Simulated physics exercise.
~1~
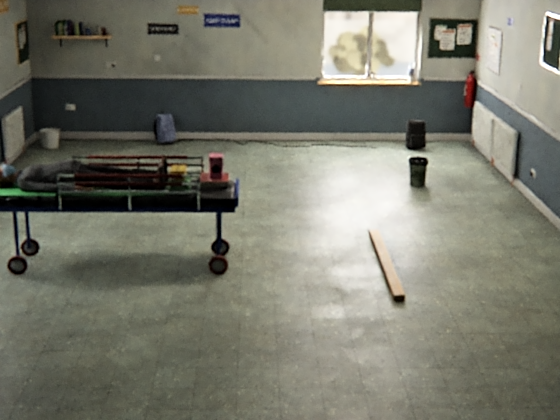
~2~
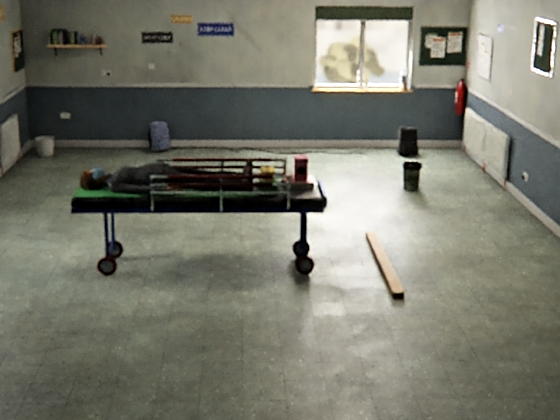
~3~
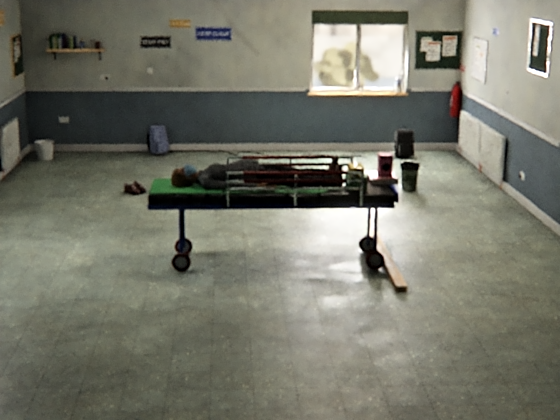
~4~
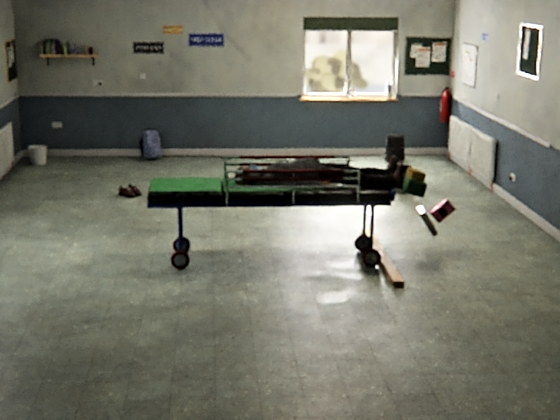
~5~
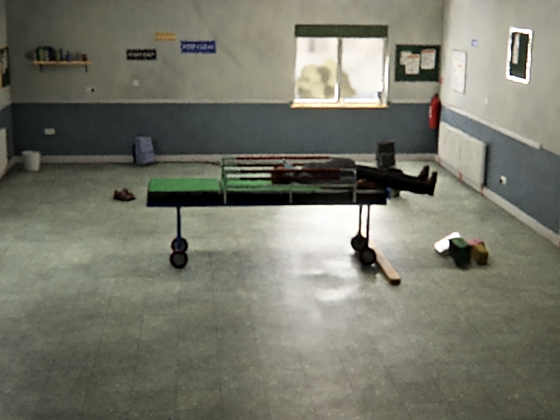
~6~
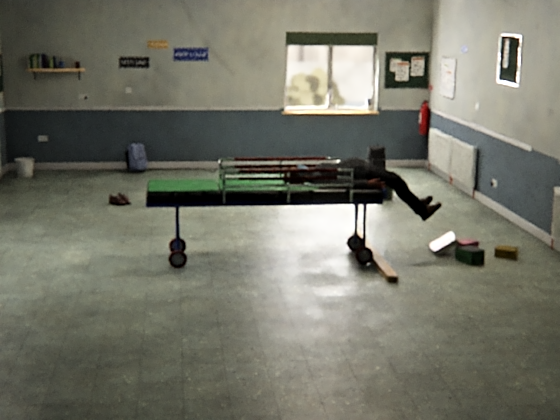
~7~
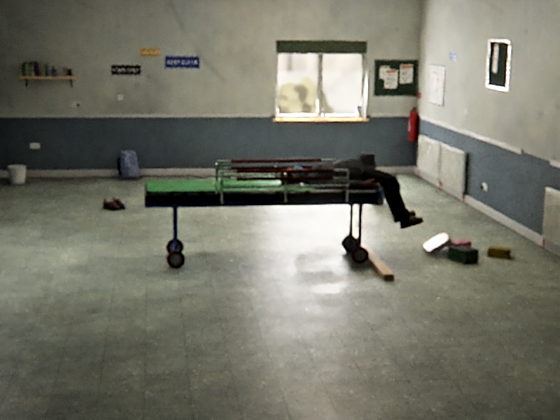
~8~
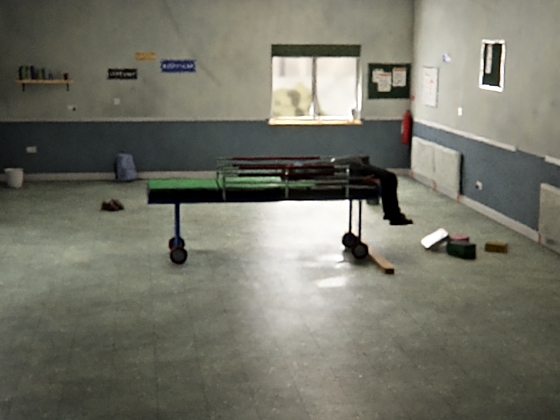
A wheeled hospital trolley with a green top and metal side rails carries a limp figure lying on its back across a grey-floored room, seen from slightly above and side-on as the view drifts gently. Behind it are a bright window, a red extinguisher and blue-banded walls. The trolley rolls right and stops level at a wooden strip on the floor. The figure keeps sliding right, while the small yellow, green, red and pink items by its feet tumble off the end. They settle on the floor, and the figure's lower legs finish hanging over the right end.
